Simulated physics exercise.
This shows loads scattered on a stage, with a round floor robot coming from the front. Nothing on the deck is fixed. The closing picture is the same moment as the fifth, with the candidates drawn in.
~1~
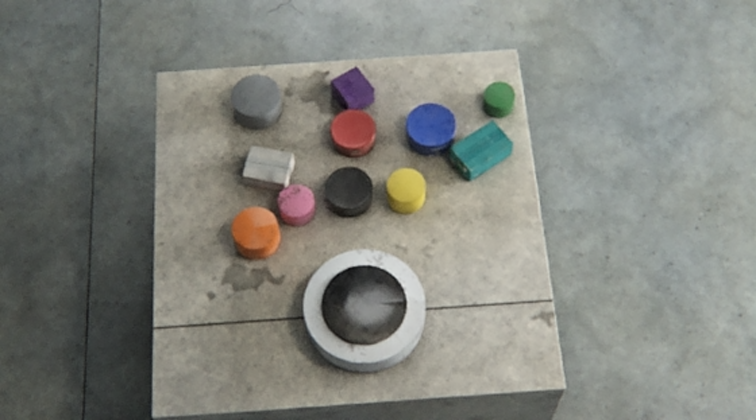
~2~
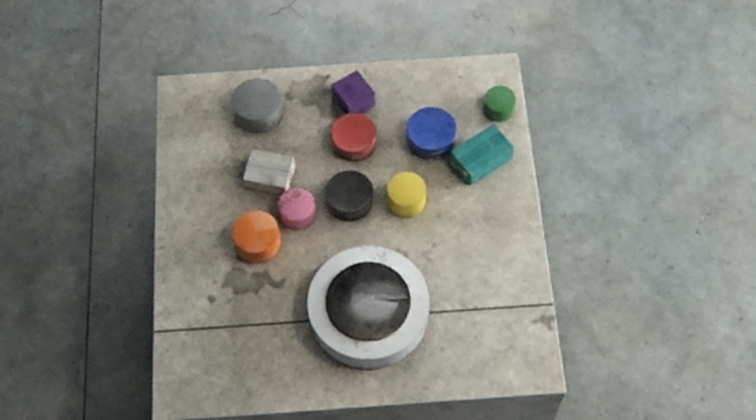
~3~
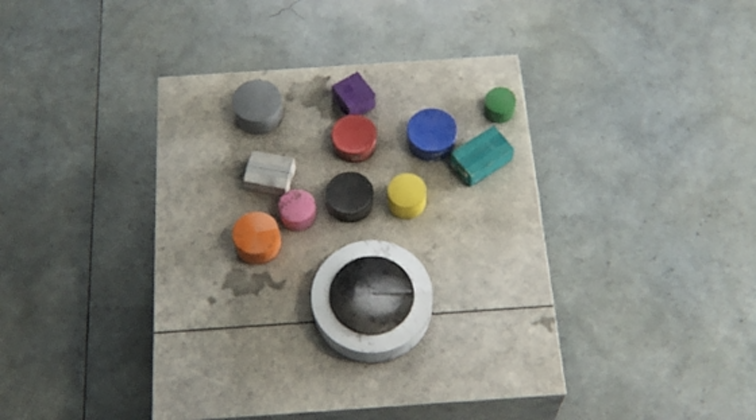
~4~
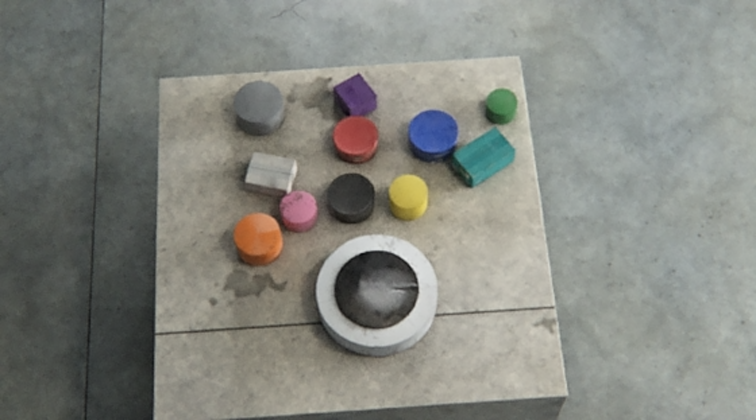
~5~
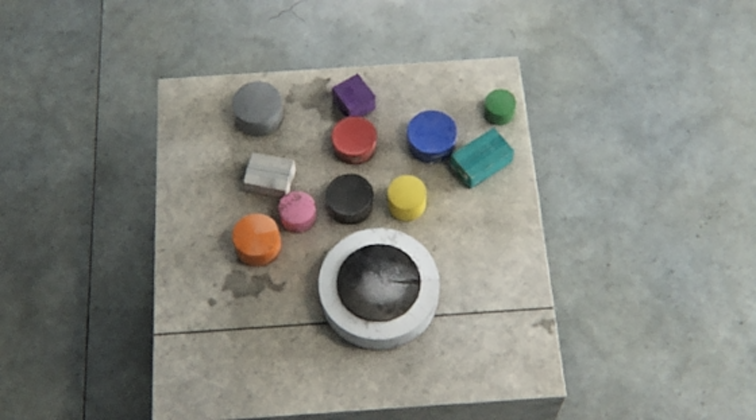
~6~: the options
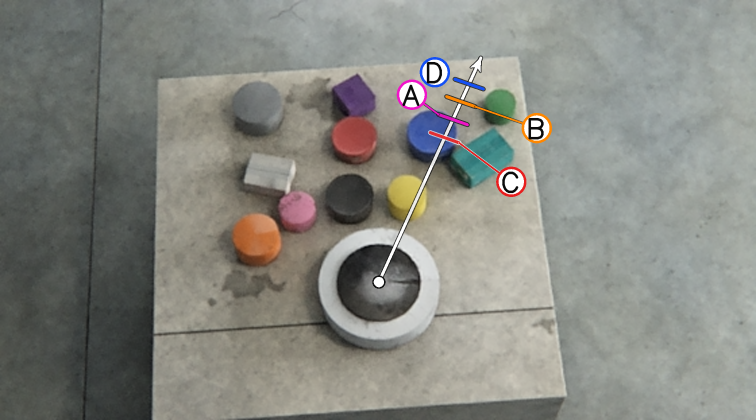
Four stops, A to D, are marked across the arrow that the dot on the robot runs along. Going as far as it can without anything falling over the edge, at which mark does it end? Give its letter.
No farther than C.
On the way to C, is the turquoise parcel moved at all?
Yes.
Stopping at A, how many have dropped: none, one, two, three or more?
By then, one.
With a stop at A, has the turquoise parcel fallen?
By then, yes.
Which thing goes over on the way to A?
It is the turquoise parcel.
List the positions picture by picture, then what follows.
Orange canister (256, 233); grey canister (257, 102); yellow canister (406, 191), in the first picture.
Robot (368, 307); purple crate (354, 95), in the second picture.
Robot (372, 301); pink canister (298, 211), in the third picture.
Robot (377, 295); red pail (356, 141), in the fourth picture.
Robot (379, 288); green canister (500, 108); black pail (350, 199); orange canister (257, 240), in the fifth picture.
On the marked copy, A at (453, 120); B at (461, 102); C at (445, 137); D at (469, 84); the arrow from (379, 282) to (481, 58); the white dot at (379, 282).
Following C. Soon after the start, robot (404, 235); blue pail (433, 134); yellow canister (416, 168).
Later, robot (427, 182); turquoise parcel (496, 142); blue pail (444, 91).
In the end, robot (444, 145); turquoise parcel (524, 129); blue pail (447, 79); nothing has fallen.
As for the rest, A drops the turquoise parcel; B drops the blue pail and turquoise parcel; D drops the blue pail, turquoise parcel and green canister.
